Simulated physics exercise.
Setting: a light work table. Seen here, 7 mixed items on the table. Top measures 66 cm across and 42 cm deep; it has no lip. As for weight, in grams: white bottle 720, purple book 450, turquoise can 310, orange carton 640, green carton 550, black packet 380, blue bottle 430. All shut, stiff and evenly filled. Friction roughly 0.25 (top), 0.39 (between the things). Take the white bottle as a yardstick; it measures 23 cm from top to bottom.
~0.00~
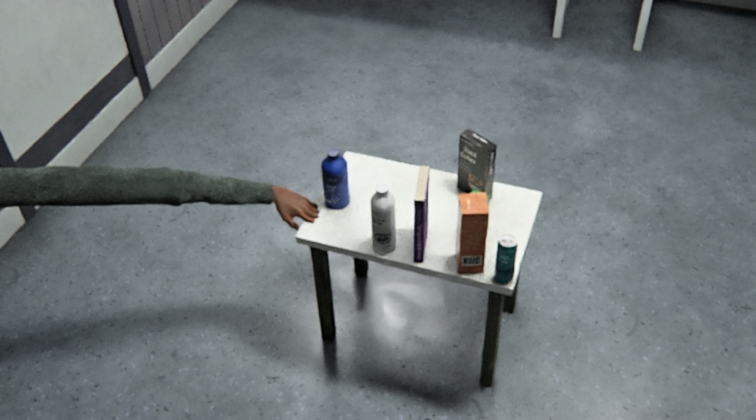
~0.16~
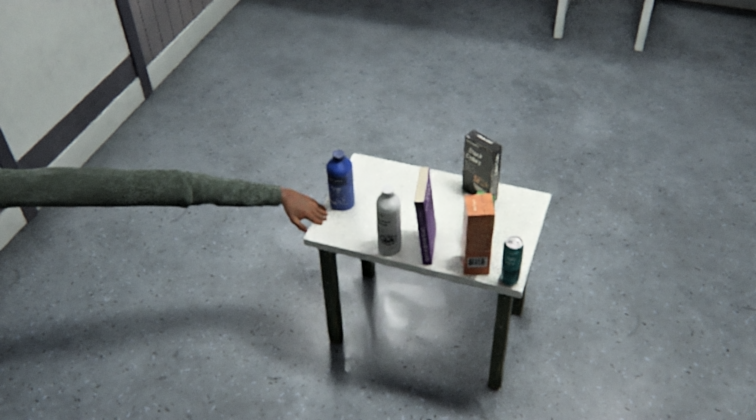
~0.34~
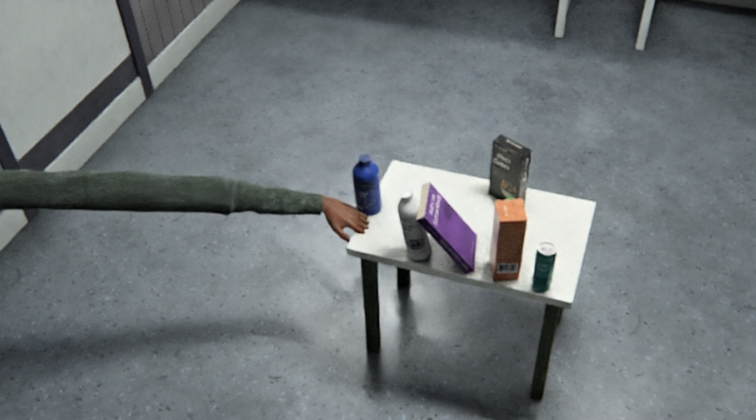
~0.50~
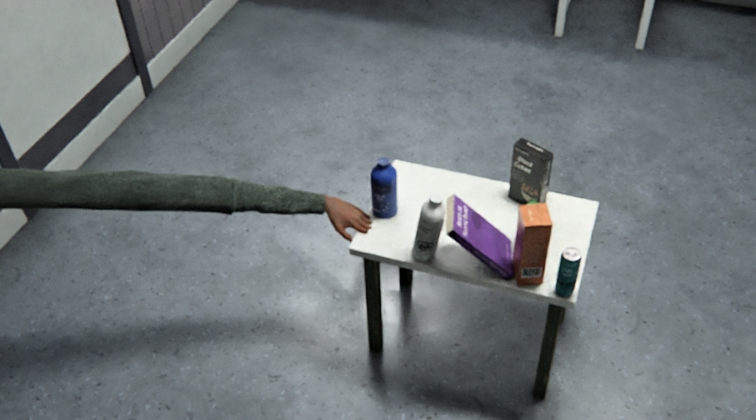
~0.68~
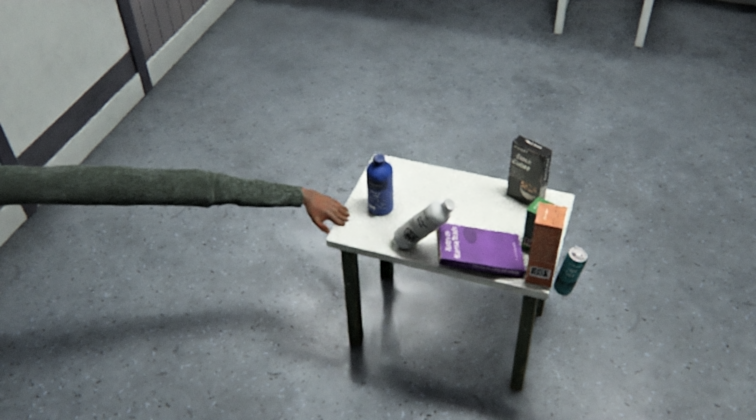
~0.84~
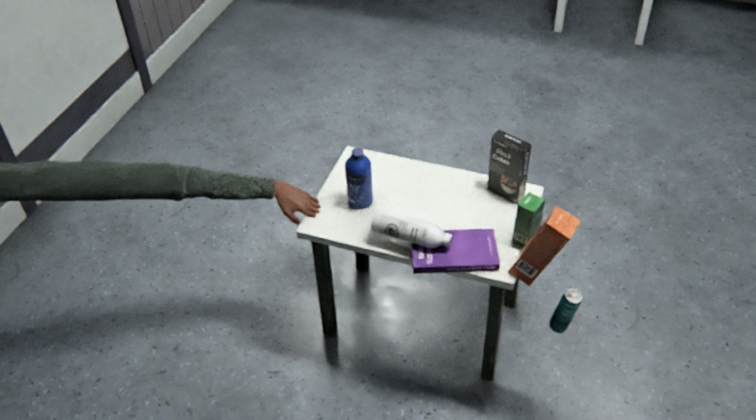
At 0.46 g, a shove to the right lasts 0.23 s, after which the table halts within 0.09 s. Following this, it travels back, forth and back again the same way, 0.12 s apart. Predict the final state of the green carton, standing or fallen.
Fallen.
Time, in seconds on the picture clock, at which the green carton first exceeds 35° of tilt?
Around 1.6 seconds.
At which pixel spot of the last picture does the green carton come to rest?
End position: Roughly (548, 332).
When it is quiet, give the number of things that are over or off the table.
The tally is 5.
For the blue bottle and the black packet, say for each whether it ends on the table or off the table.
The blue bottle stays within bounds; the black packet stays within bounds.
Around 1.24 s, table 16 cm from its start; green carton shifted 9 cm near (564, 229); purple book on its side; white bottle on its side.
Around 1.64 s, table 3 cm from its start; white bottle and green carton now off the table; purple book on its side; black packet shifted 14 cm.
Finally (2.4 s), off the table and tipped over, white bottle, turquoise can, orange carton and green carton; on their side or leaning hard on the table, purple book; not toppled but over 5 cm from the start, black packet and blue bottle. In the last view, green carton near (548, 332).
